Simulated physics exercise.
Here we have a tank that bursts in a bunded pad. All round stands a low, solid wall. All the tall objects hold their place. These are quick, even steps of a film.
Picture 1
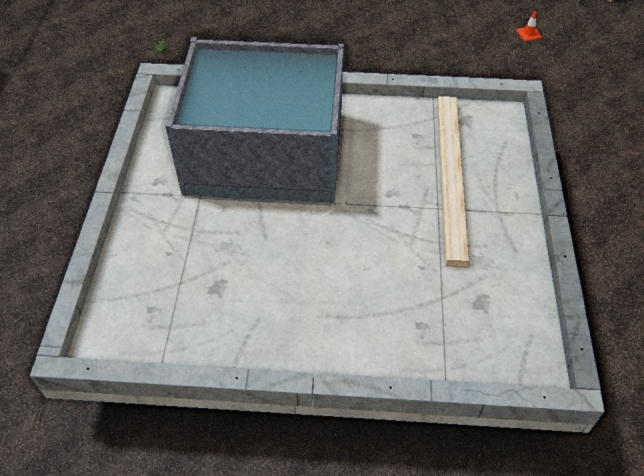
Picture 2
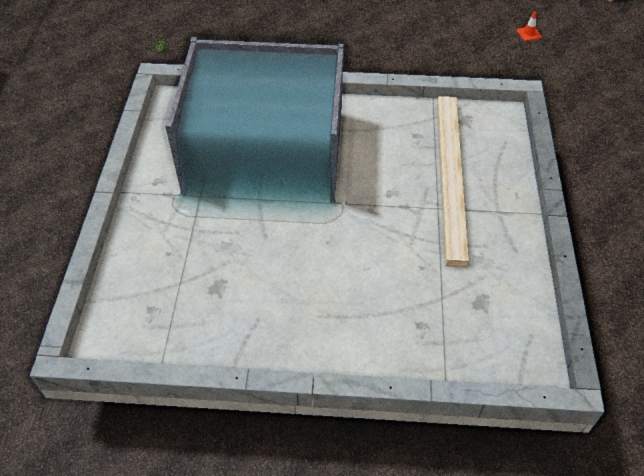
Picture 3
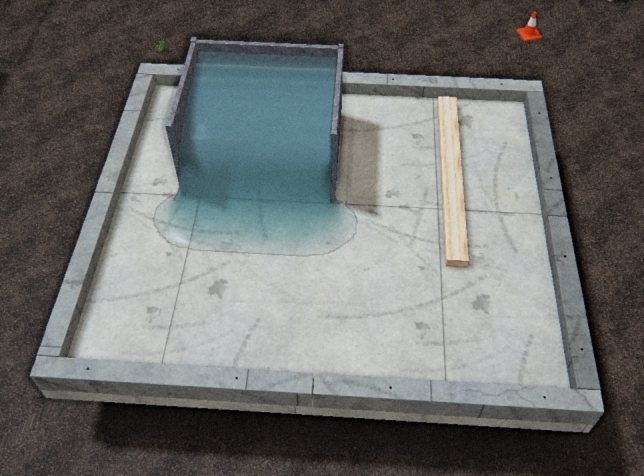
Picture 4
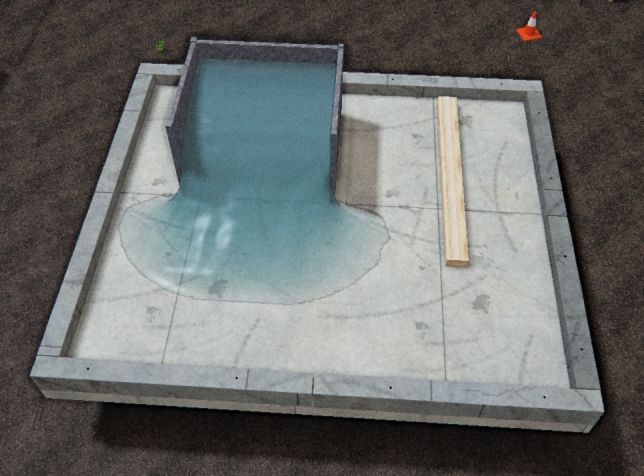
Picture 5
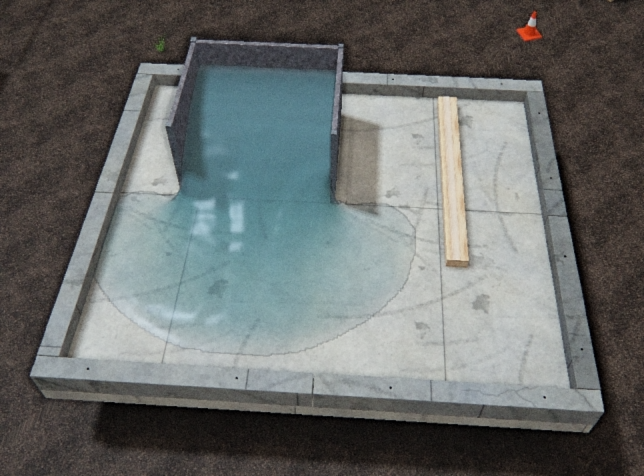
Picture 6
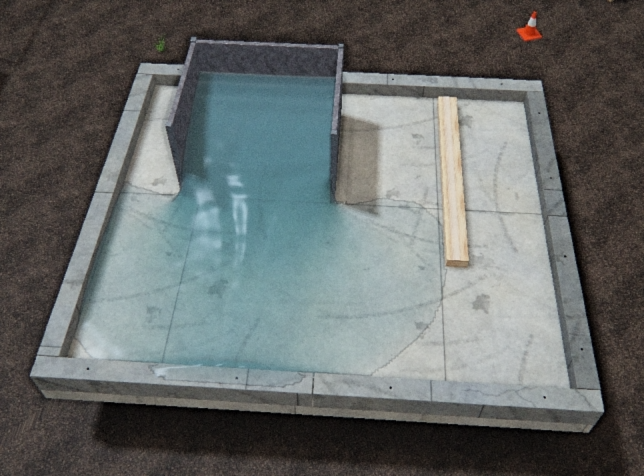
Bluish water poured out through the open front of a dark square tank and fanned across the pale walled slab, reaching the low front wall while the level in the tank dropped.
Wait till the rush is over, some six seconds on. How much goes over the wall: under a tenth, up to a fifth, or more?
The share lost is over a fifth.
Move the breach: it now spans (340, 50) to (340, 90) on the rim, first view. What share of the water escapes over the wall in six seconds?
Close to 20 %.
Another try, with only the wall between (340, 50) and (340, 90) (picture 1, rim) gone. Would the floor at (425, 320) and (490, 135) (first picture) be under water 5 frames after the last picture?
In turn: Under water, flooded.
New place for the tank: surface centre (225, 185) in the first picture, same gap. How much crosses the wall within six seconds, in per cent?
Close to 50 %.
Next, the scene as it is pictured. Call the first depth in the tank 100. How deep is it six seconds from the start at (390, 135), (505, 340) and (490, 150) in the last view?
About 2, 14 and 14 per cent.
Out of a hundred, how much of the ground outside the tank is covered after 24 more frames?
Roughly 75 per cent.
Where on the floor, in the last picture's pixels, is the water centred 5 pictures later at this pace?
Close to (256, 243).
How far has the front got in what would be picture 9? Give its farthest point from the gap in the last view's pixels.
Around (512, 392).
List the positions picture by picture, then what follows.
The open tank at (260, 90) is whole and still, in the first frame.
Water pours out at (256, 171) and has run to (339, 206), in the second frame.
The front is at (347, 233), out from the gap at (256, 176), in the third frame.
Water pours out at (257, 179) and has run to (355, 274), in the fourth frame.
Water pours out at (257, 181) and has run to (185, 342), in the fifth frame.
The front is at a hidden place, out from the gap at (257, 182), in the sixth frame.
A moment on, water covers 45 % of the floor; the low wall has let 2 % over.
Next, water covers 50 % of the floor; the low wall has let 7 % over.
Then, water covers 55 % of the floor; the low wall has let 29 % over.
Later, water covers 65 % of the floor; the low wall has let 33 % over.
In the end, water covers 85 % of the floor; the low wall has let 34 % over.
